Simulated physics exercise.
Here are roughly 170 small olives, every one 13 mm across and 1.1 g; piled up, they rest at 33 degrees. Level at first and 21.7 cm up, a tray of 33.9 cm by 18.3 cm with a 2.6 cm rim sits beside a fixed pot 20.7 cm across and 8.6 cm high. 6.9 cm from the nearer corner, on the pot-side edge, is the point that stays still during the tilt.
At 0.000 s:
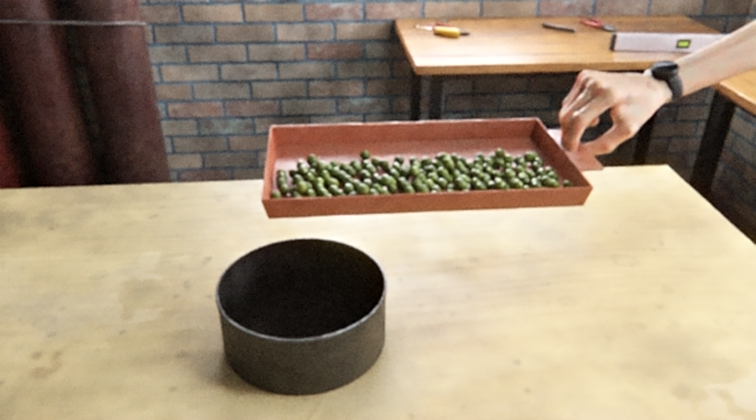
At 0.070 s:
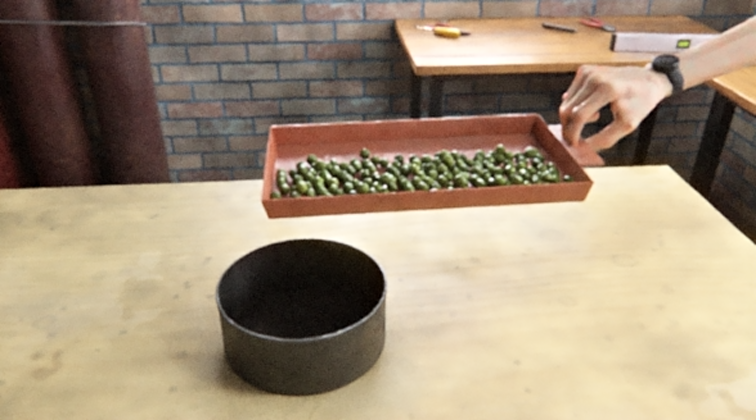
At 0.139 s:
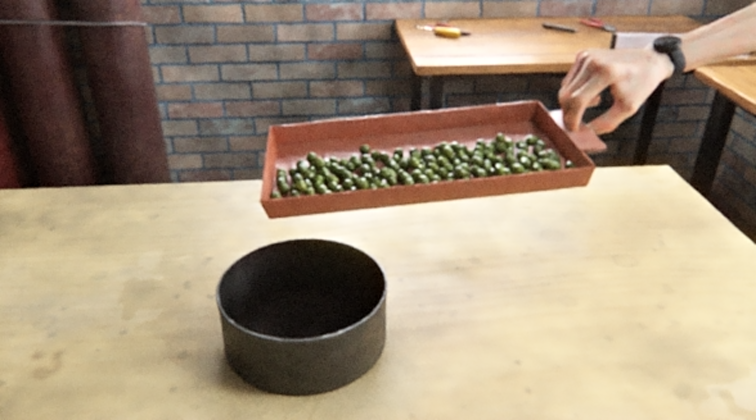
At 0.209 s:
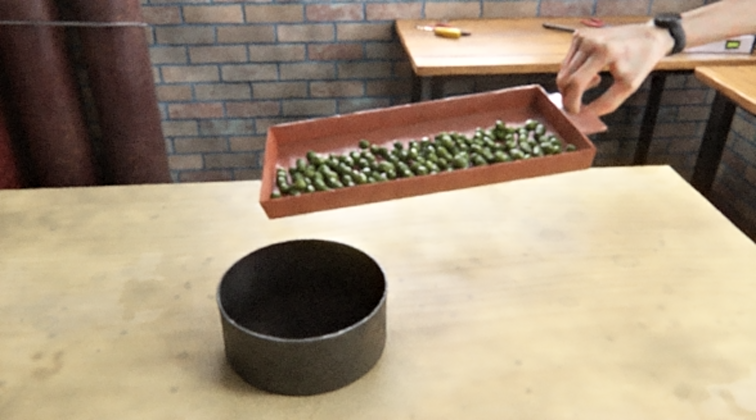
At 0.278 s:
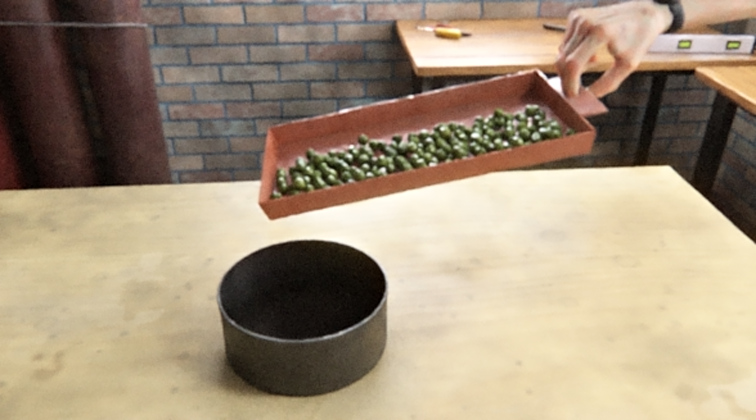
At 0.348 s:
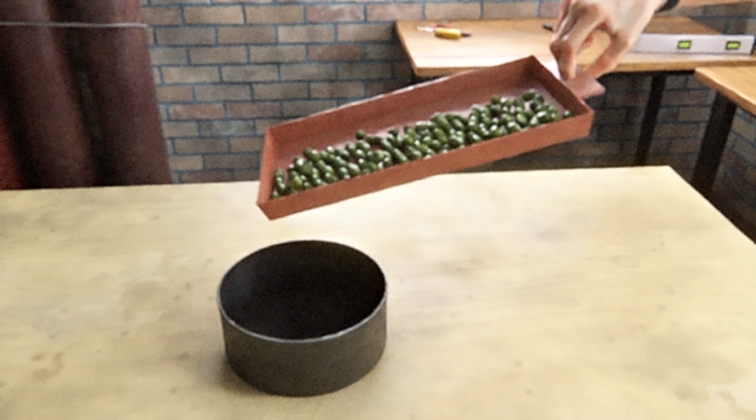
In a room with a brick wall and a dark reddish curtain at the left, a fixed camera looks slightly down across a pale wooden table. A shallow reddish-brown tray of small green olives is held above the table by a hand wearing a dark wristband, behind a round black pot. The hand raises the tray's right end steadily, slanting it down toward the left, while the olives keep their places in it.
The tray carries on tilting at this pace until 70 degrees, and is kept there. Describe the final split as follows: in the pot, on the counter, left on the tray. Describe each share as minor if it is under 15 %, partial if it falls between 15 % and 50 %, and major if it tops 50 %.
At the end, pot: Expect a minor portion, counter: Expect a minor portion, left on the tray: Expect over half the total.
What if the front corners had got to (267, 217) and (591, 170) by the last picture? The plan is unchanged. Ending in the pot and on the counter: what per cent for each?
The pot gets 5 and the counter 0.
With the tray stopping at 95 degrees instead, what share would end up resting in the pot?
In that case some 30 per cent.
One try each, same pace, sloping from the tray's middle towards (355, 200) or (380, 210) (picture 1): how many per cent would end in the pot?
I'd put it at roughly 0 per cent for the first tilt and roughly 0 per cent for the second.
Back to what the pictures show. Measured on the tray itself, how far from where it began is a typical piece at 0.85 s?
Displacement on the tray: About 8 cm.
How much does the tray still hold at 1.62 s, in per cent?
Something like 100 percent, roughly.
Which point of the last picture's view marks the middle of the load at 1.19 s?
Estimated load position: Around (298, 131).
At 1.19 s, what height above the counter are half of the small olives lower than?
About 28 cm.
After 0.85 s, tilt 41 degrees; the tray holds 100 %, the pot 0 %.
After 1.19 s, tilt 59 degrees; the tray holds 100 %, the pot 0 %.
Then, at 1.62 s, tilt 70 degrees; the tray holds 100 %, the pot 0 %.
At rest (1.9 s), pot 0 %, counter 0 %, tray 100 %.
